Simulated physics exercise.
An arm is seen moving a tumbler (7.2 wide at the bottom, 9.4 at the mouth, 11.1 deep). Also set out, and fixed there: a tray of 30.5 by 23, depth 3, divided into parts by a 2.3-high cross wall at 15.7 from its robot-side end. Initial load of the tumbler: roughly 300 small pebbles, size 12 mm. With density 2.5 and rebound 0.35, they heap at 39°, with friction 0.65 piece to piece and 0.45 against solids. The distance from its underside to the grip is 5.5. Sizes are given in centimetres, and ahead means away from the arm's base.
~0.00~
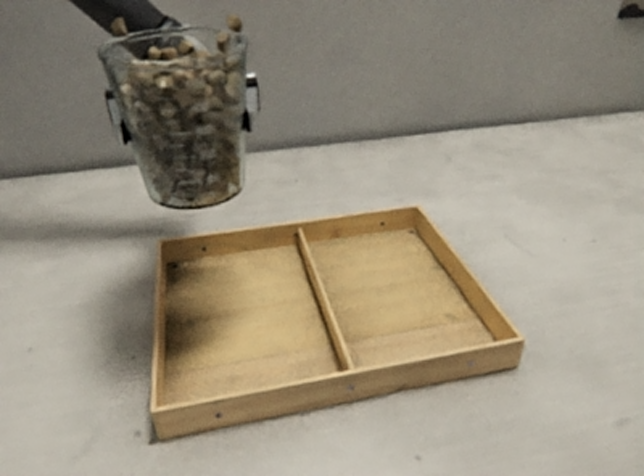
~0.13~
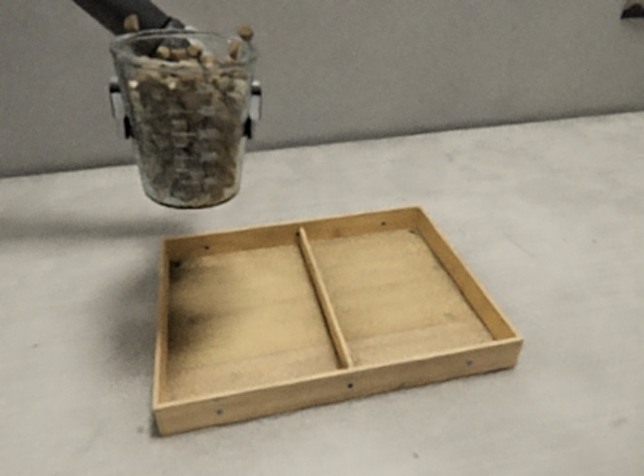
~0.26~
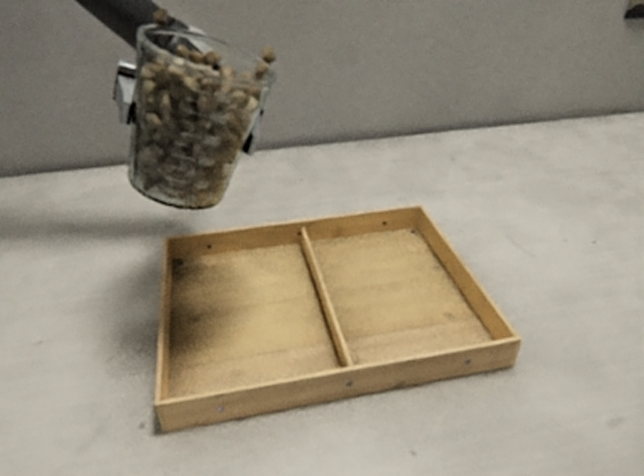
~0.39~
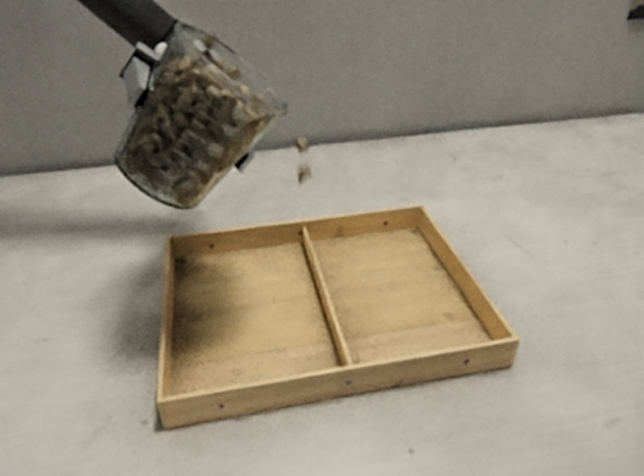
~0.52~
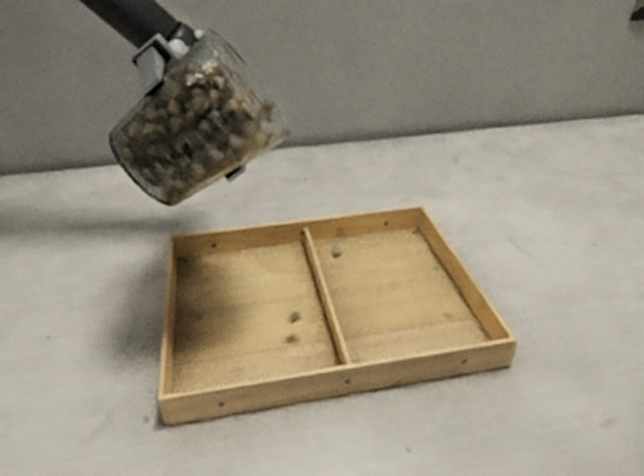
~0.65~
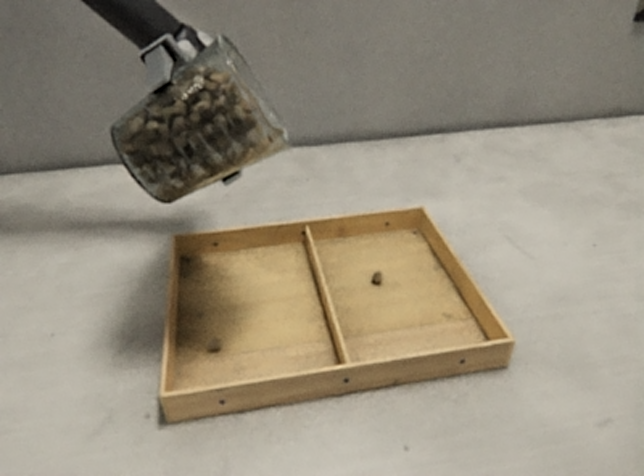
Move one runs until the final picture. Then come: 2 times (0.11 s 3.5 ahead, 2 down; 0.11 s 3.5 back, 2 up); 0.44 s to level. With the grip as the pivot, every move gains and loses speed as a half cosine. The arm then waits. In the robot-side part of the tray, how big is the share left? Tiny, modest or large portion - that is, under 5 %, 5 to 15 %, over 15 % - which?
A tiny portion.
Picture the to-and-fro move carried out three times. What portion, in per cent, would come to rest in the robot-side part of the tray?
It would come to about 0 %.
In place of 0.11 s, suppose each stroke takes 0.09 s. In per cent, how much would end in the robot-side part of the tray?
In that case around 5 per cent.
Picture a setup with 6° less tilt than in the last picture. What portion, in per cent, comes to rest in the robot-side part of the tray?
It would be near 0 per cent.
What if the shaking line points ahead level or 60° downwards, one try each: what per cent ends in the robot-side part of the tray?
Near 5 and 0 percent respectively.
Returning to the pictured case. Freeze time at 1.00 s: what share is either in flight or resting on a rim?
Some 0 per cent.
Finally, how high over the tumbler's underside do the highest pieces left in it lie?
Height at rest: About 11.0 centimetres.
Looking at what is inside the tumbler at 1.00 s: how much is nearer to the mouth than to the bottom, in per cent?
Roughly 50 %.
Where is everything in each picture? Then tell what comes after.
Tumbler middle at (187, 122), level; upper third of the load around (183, 84), from x 120 to 235, top at y 25; 300 in the tumbler, in the first picture.
Tumbler middle at (189, 123), tilted 6° forward; upper third of the load around (185, 85), from x 135 to 245, top at y 25, in the second picture.
Tumbler middle at (192, 125), tilted 21° forward; upper third of the load around (188, 89), from x 140 to 270, top at y 15, in the third picture.
Tumbler middle at (194, 126), tilted 41° forward; upper third of the load around (198, 94), from x 130 to 305, top at y 40; 298 in the tumbler, 2 in flight or on a rim, in the fourth picture.
Tumbler middle at (196, 128), tilted 56° forward; upper third of the load around (201, 100), from x 130 to 335, top at y 65; 298 in the tumbler, 1 in the robot-side part, 1 in the far-side part, in the fifth picture.
Tumbler middle at (198, 129), tilted 62° forward; upper third of the load around (206, 102), from x 130 to 375, top at y 70; 298 in the tumbler, 1 in the robot-side part, 1 in the far-side part, in the sixth picture.
By 1.00 s, tilted 62° forward, highest piece 23 above the table; 272 in the tumbler, 24 in the far-side part, 3 in the robot-side part, 1 in flight or on a rim.
By 1.35 s, tilted 21° forward, highest piece 25 above the table; 255 in the tumbler, 36 in the far-side part, 6 in the robot-side part, 3 in flight or on a rim.
By 1.73 s, level, highest piece 26 above the table; 255 in the tumbler, 39 in the far-side part, 6 in the robot-side part.
By 2.78 s, level, highest piece 26 above the table; 255 in the tumbler, 39 in the far-side part, 6 in the robot-side part.
Final count, 255 in the tumbler, 39 in the far-side part, 6 in the robot-side part. That is 2 % in the robot-side part of the tray.
